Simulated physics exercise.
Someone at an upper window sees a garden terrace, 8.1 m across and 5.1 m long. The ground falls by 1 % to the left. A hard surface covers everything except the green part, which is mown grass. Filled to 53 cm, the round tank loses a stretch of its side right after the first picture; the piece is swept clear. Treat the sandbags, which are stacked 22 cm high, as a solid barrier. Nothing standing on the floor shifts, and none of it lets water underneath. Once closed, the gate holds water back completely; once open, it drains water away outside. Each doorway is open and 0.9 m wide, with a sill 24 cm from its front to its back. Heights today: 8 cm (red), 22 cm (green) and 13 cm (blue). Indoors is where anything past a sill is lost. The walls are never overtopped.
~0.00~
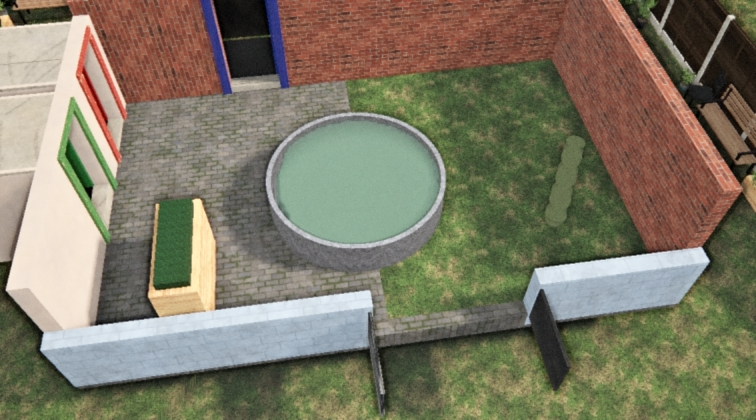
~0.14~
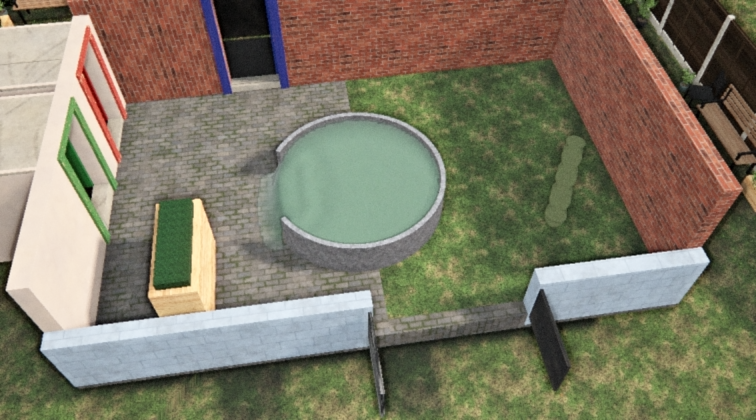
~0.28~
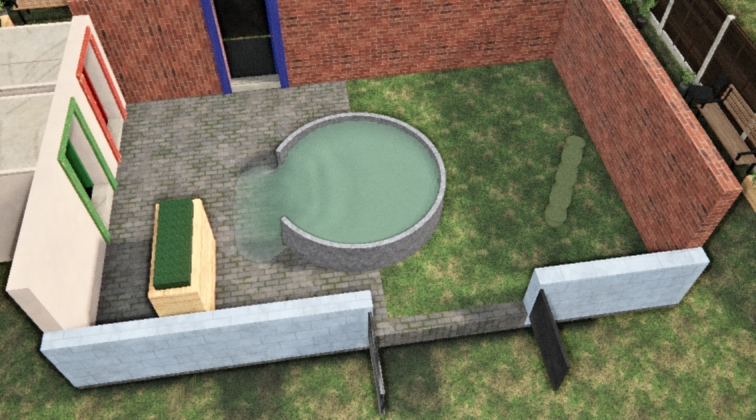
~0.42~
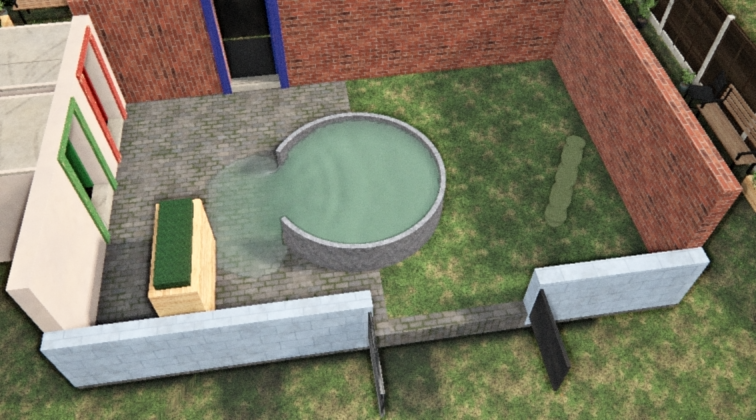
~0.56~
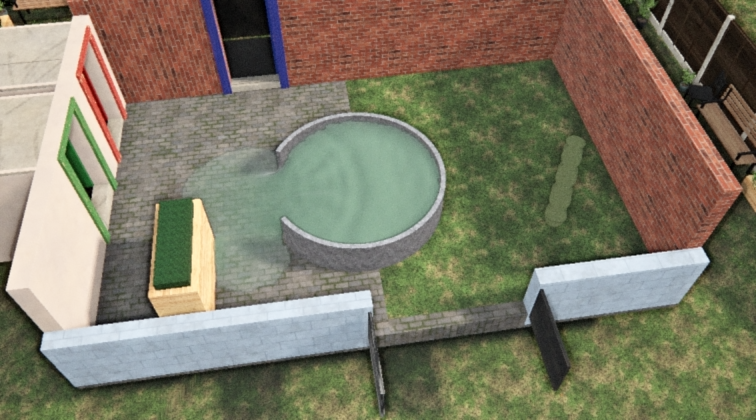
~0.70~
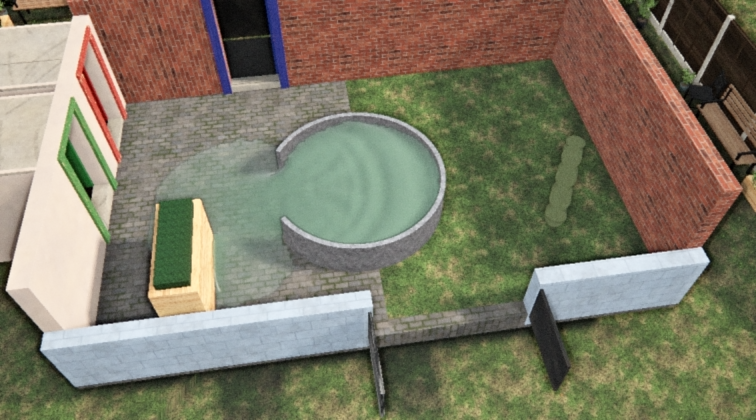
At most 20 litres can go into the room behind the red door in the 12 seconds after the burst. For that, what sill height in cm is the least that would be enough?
A sill of about 18 cm would just do.
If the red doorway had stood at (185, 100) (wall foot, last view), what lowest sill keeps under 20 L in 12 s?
Minimum: Close to 16 cm.
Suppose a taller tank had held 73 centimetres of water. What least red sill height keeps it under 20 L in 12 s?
24 cm.
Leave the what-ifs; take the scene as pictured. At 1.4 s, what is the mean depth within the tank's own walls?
I'd put it at some 39 centimetres on average.
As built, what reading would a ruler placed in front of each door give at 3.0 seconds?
Red door 16 cm, green door 30 cm, blue door 0 cm.
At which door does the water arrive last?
Last door: Blue.
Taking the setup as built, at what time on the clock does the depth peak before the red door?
At roughly 3.4 s.
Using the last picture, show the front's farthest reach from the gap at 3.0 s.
Front tip: Approx. (127, 105) px.
After 1.4 s water covers 20 % of the floor, deepest (34 cm) near (109, 231); it has not reached the red door.
After 3.0 s water covers 35 % of the floor, deepest (32 cm) near (126, 112); 16 cm at the red door, 27 litres in over its 8 cm sill.
After 12.0 s water covers 90 % of the floor, deepest (12 cm) near (124, 126); 12 cm at the red door, 232 litres in over its 8 cm sill.
At the red door as built, the water arrived by 1.6 s and peaked near 18 cm at 3.4 s.
With a sill of 16 cm, 36 litres would have come in within the 12 s; with 21.5 cm, 6 litres. So under 20 litres takes about 18 cm.
